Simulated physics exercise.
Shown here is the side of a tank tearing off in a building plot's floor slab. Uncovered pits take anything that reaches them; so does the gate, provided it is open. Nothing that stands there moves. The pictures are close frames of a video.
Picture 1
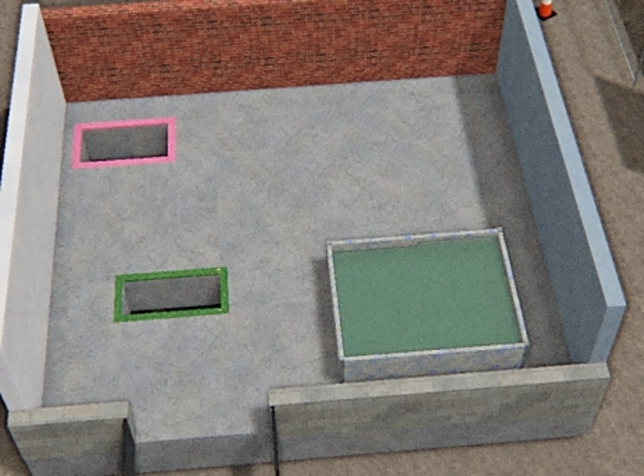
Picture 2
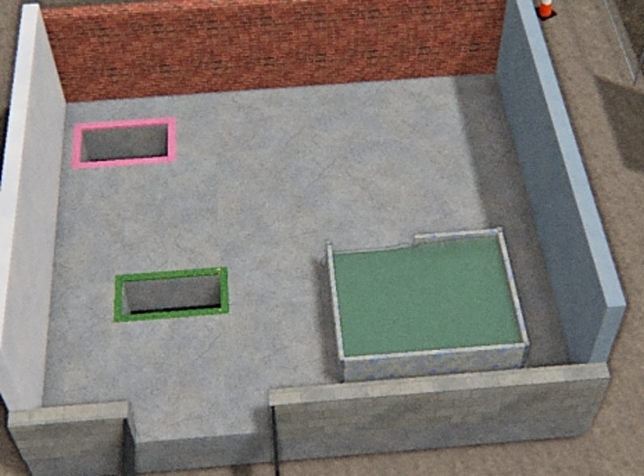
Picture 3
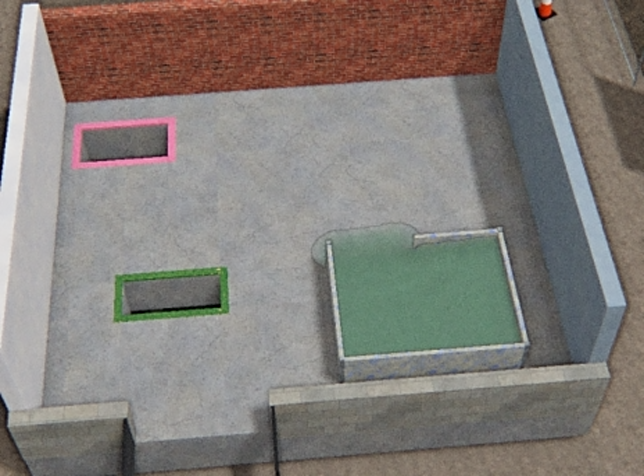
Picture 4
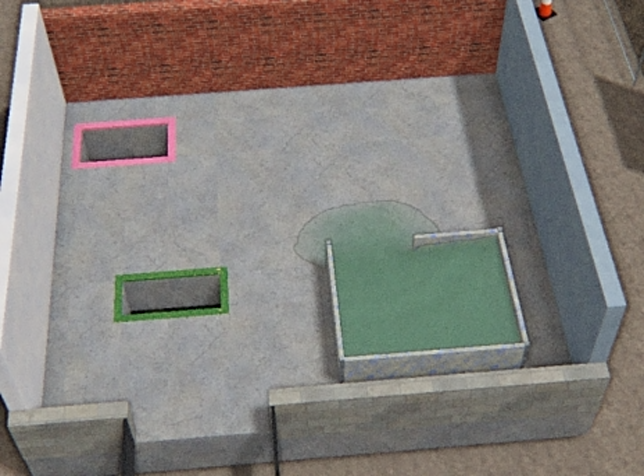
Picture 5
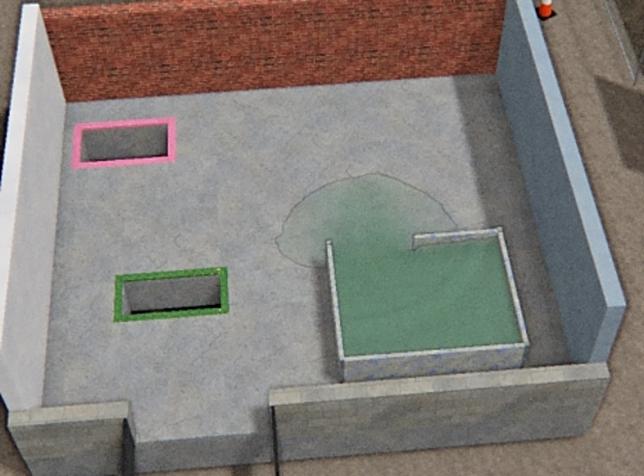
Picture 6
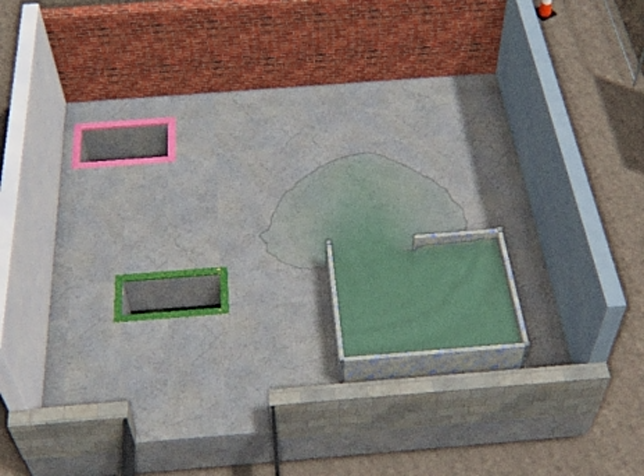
Walled concrete building plot with two framed floor openings, green water pouring through a gap in a tank's far side and spreading.
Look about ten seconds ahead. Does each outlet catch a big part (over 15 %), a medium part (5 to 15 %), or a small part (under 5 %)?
Parts caught - gate: A small part; green pit: A small part; pink pit: A big part.
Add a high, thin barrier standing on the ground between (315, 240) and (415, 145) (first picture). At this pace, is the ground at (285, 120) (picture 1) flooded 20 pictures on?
At that place: Dry.
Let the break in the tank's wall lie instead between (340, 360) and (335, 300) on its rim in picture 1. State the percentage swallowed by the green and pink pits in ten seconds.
In percent: Green 20, pink 10.
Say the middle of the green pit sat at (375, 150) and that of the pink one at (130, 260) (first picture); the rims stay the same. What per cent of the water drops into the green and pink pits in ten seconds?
Green share 40%, pink share 8%.
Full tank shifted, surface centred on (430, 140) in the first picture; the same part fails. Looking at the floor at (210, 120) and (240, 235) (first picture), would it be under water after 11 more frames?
First submerged, then spared.
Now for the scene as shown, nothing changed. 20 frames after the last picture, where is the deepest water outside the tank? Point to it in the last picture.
I'd put it around (492, 75).
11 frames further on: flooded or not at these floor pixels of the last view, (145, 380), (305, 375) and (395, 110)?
One by one: Left dry / left dry / waterlogged.
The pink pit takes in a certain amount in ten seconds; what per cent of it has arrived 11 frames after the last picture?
I get 0 per cent.
A moment on, water covers 25 % of the floor; the gate 0 %, the green pit 0 %, the pink pit 0 %.
Next, water covers 40 % of the floor; the gate 0 %, the green pit 0 %, the pink pit 0 %.
Then, water covers 50 % of the floor; the gate 0 %, the green pit 0 %, the pink pit 3 %.
Later, water covers 60 % of the floor; the gate 0 %, the green pit 0 %, the pink pit 15 %.
In the end, water covers 75 % of the floor; the gate 0 %, the green pit 1 %, the pink pit 26 %.
